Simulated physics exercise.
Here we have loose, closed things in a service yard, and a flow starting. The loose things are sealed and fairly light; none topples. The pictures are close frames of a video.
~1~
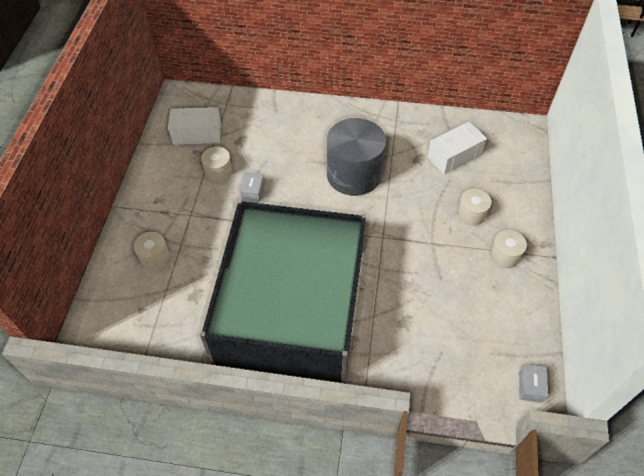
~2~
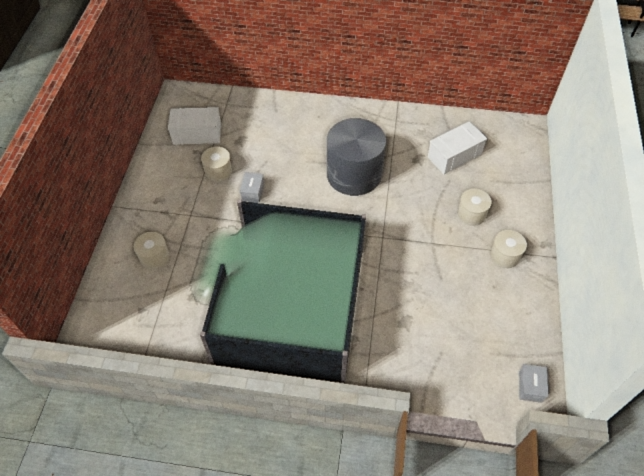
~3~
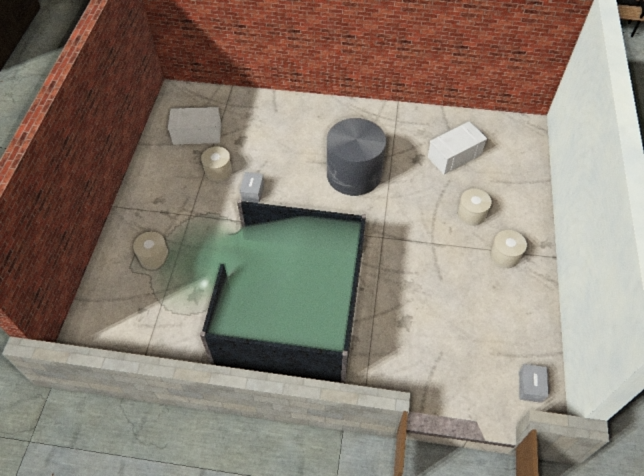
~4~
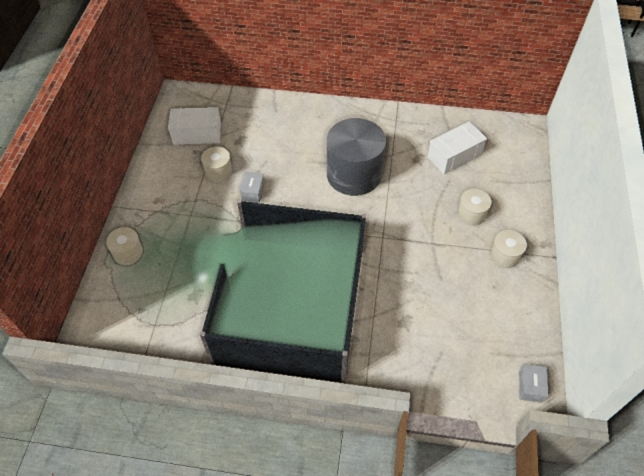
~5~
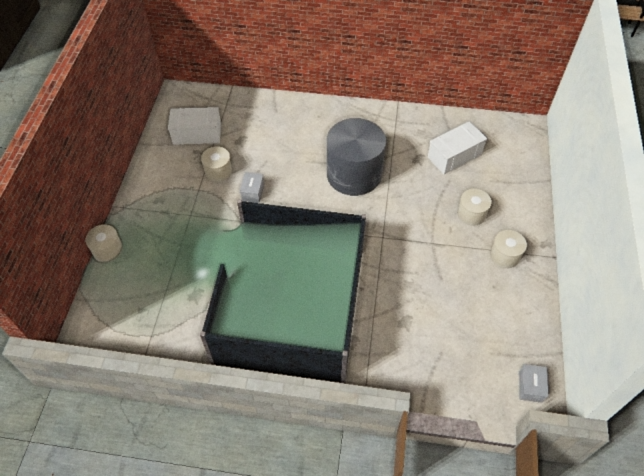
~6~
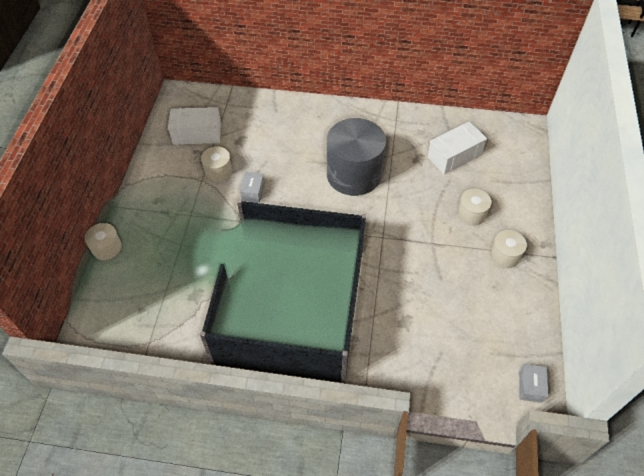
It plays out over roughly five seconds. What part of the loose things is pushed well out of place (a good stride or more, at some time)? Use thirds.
Share: One to two thirds.
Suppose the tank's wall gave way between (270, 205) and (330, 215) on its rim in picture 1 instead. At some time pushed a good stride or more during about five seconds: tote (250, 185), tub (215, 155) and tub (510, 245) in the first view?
As listed: Shifted that much, yes, shifted that much.
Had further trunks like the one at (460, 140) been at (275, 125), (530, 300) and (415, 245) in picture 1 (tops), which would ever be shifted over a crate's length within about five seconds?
As listed: Moved that far, never so far, not that far.
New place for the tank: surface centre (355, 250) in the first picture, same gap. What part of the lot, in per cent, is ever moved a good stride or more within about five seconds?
Some 50 per cent.
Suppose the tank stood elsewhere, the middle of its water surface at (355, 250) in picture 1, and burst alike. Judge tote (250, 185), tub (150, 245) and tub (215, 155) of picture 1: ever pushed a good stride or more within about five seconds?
In that order: That far or more, yes, shifted that much.
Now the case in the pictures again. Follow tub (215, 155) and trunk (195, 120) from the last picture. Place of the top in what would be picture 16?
Around (232, 128) and (214, 93).
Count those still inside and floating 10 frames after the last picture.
1 of them.
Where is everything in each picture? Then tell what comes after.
The first picture shows a tub at (150, 244), on the bottom; a tub at (511, 243) rests on the ground; 0 of 8 have shifted.
The second picture shows a tub at (150, 244) rests on the ground; a tub at (511, 243), on the bottom; 0 of 8 have shifted.
The third picture shows a tub at (149, 244) rests on the ground; a tub at (511, 243), on the bottom; 0 of 8 have shifted.
The fourth picture shows a tub at (122, 240), on the bottom, a stride from its start; a tub at (511, 243) rests on the ground; 1 of 8 have shifted.
The fifth picture shows a tub at (101, 237) rests on the ground, a stride from its start; a tub at (511, 243) rests on the ground; 1 of 8 have shifted.
The sixth picture shows a tub at (101, 236), afloat, a stride from its start; a tub at (511, 243), on the bottom; 1 of 8 have shifted.
A moment on, 1 of 8 are well off their spots; 1 afloat.
Next, 3 of 8 are well off their spots; 1 afloat.
Later, 3 of 8 are well off their spots; 1 afloat.
In the end, 4 of 8 are well off their spots, and 4 have been at some point; 3 afloat.
